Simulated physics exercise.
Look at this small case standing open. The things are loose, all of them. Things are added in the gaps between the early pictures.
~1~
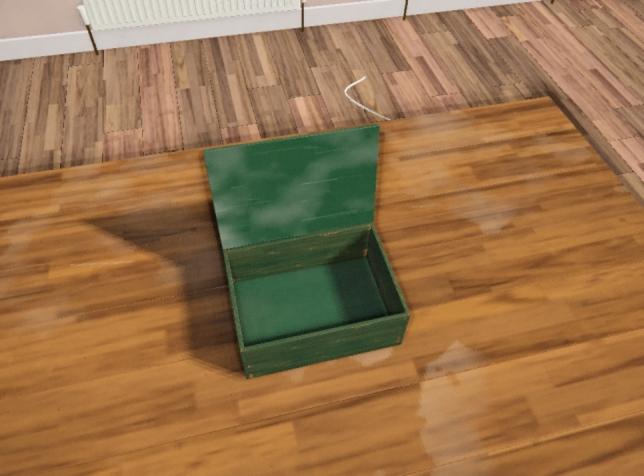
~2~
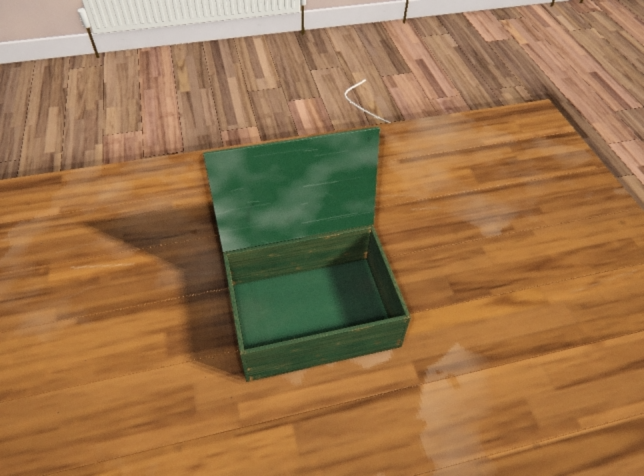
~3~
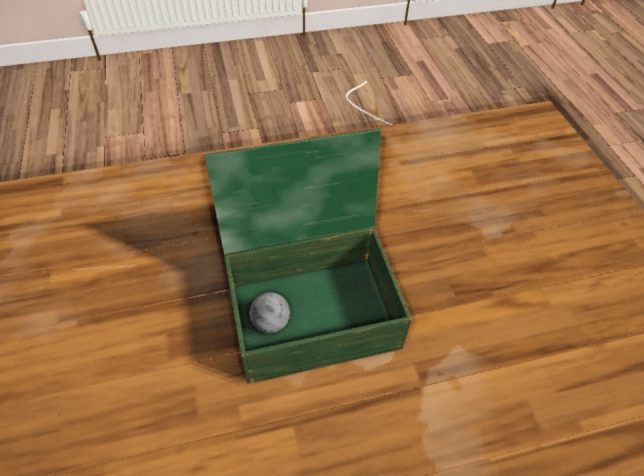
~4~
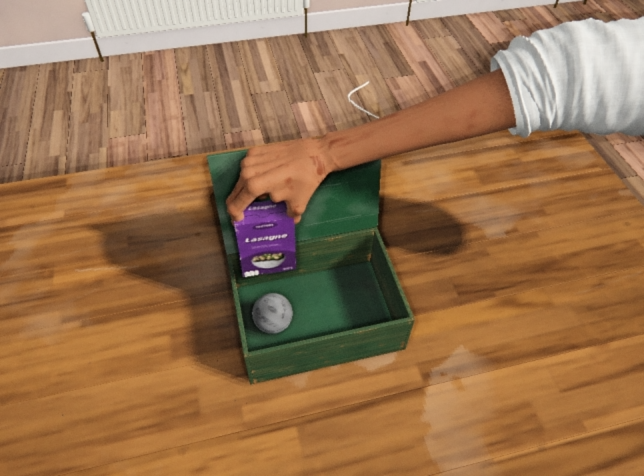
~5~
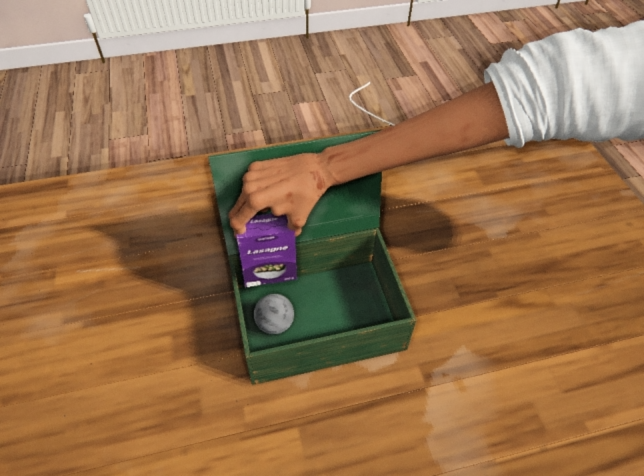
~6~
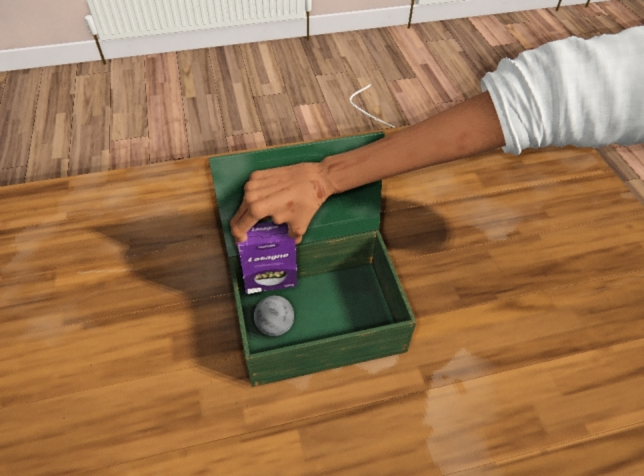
A grey ball appeared in the left side of an open green box, then a hand reached in from the right and lowered a purple packet into the box behind it, still holding on.
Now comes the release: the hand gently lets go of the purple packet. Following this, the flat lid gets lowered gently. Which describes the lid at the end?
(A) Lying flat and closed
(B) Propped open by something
Propped open by something (B).
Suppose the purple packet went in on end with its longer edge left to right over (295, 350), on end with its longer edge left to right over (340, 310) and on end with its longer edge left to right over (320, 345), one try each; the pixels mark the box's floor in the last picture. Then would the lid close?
In the first case the lid stays propped open; in the second it stays propped open; in the third it stays propped open.
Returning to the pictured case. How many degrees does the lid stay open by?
I'd put it at roughly 25°.
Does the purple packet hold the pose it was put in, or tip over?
Well, the purple packet ends up skewed.
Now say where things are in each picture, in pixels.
The last thing is not in view yet, in the first frame.
The last thing is not in view yet, in the second frame.
The last thing is not in view yet; grey ball (270, 313), in the third frame.
Still above its spot; purple packet (266, 238); grey ball (272, 313), in the fourth frame.
Still above its spot; purple packet (268, 250); grey ball (274, 314), in the fifth frame.
Put in, still held; purple packet (268, 257); grey ball (274, 316), in the sixth frame.
Then, 0.30 s later than the last frame, purple packet tilted by 7° near (264, 276).
Then, 1.30 s later than the last frame, lid 78° above the rim; purple packet moved about its own width near (271, 275).
Then, 1.60 s later than the last frame, lid 59° above the rim; purple packet tilted by 6° near (271, 278).
Then, 2.00 s later than the last frame, lid 31° above the rim; purple packet tilted by 27° near (273, 287).
When it is over, lid 25° above the rim; moved from the start, purple packet; grey ball as before. End places, in pixels of the last picture, purple packet near (274, 290).
